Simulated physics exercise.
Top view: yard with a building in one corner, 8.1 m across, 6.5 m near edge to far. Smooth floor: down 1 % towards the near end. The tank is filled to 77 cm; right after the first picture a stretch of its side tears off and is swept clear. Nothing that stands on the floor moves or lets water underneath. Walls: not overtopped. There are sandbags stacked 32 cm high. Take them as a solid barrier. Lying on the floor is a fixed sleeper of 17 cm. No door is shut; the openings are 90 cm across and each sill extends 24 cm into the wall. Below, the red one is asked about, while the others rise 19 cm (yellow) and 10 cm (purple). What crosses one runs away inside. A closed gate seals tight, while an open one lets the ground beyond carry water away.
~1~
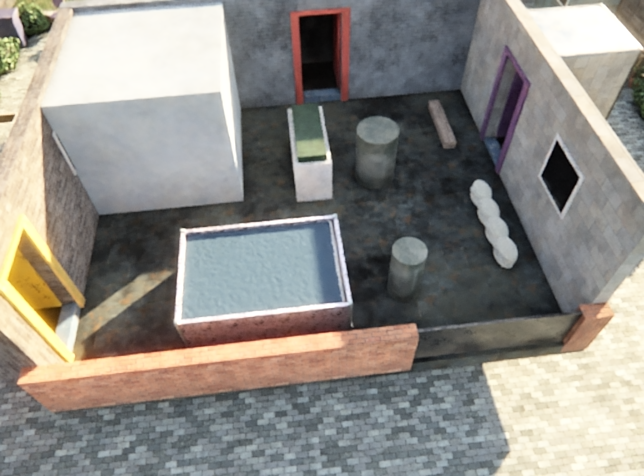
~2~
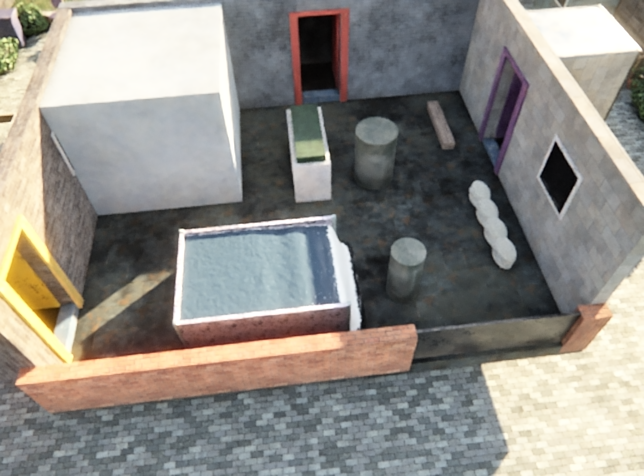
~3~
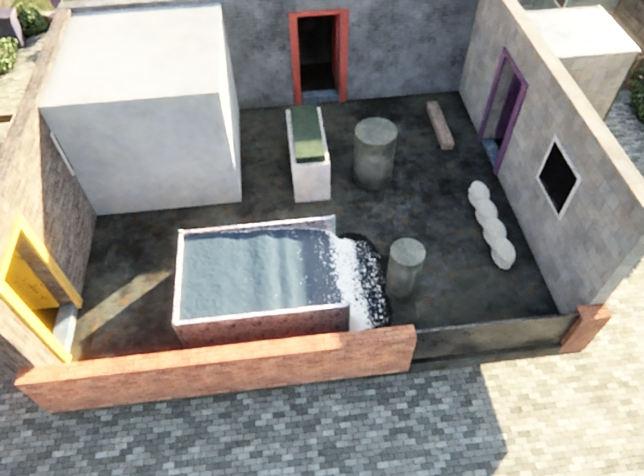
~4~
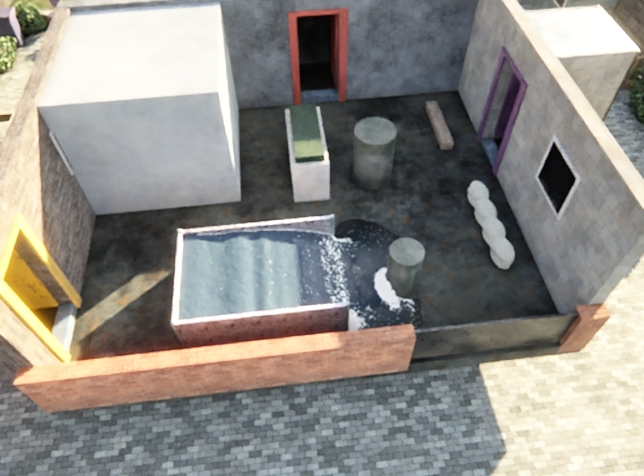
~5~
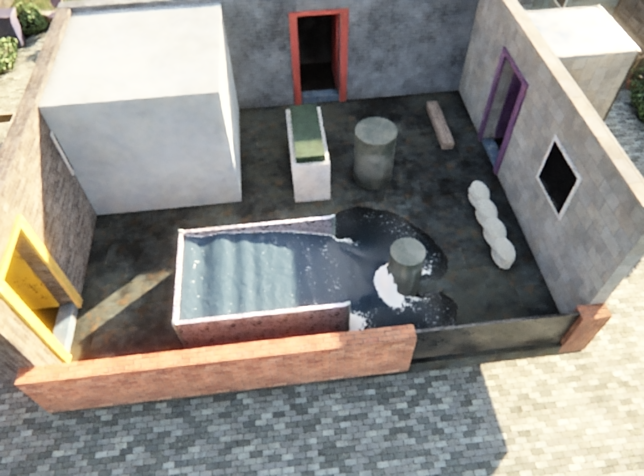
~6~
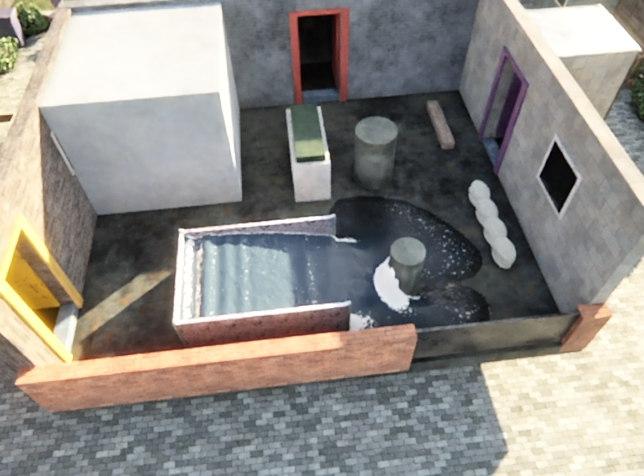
A rectangular tank of water in a walled yard lost its right side, and the water poured out in a foamy rush, swirled around a short round pillar and spread across the dark floor.
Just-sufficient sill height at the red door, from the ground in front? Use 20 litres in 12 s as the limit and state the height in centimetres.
At least 7 cm or so.
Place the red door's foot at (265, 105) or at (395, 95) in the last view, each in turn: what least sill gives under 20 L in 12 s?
About 14.0 and 18 cm.
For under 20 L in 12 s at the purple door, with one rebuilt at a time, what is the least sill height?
The purple one would have to be about 19 cm high.
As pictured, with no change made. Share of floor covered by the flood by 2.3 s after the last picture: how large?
50 %.
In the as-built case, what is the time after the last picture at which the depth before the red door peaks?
Roughly 7.5 s.
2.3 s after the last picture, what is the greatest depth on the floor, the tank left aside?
Around 36 centimetres.
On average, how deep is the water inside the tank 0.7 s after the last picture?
Close to 44 cm deep on average.
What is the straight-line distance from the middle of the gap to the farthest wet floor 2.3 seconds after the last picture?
About 6.2 m.
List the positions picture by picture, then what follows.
The first picture shows the tank at (262, 268) is whole and still, 77 cm deep; the red door at (321, 64) is dry.
In the second picture, the front is at (361, 322), 0.3 m from the gap at (339, 276); 0.4 m2 of floor is wet, 77 cm left at the back.
In the third picture, the front is at (387, 309), 0.8 m from the gap at (338, 279); 1.4 m2 of floor is wet, 77 cm left at the back.
In the fourth picture, the front is at a hidden place, 1.4 m from the gap at (337, 280); 2.7 m2 of floor is wet, 77 cm left at the back.
In the fifth picture, the front is at (442, 270), 1.9 m from the gap at (338, 280); 4.3 m2 of floor is wet, 75 cm left at the back.
In the sixth picture, the gap is at (338, 280), the front 2.6 m out at (477, 260); the back of the tank holds 67 cm; 3.4 m in a straight line remain to the red door at (320, 64).
Then, 0.7 s after the last picture water covers 30 % of the floor, deepest (50 cm) near (374, 295); it has not reached the red door.
Then, 2.3 s after the last picture water covers 50 % of the floor, deepest (36 cm) near (516, 337); it has not reached the red door.
Then, 11.3 s after the last picture water covers 95 % of the floor, deepest (14 cm) near (247, 249); 6 cm at the red door, 0 litres in over its 17 cm sill.
At the red door as built, the water peaked near 12 cm, 7.7 s after the last picture.
With a sill of 6 cm, 30 litres would have come in within the 12 s; with 8 cm, 10 litres. So under 20 litres takes about 7 cm.
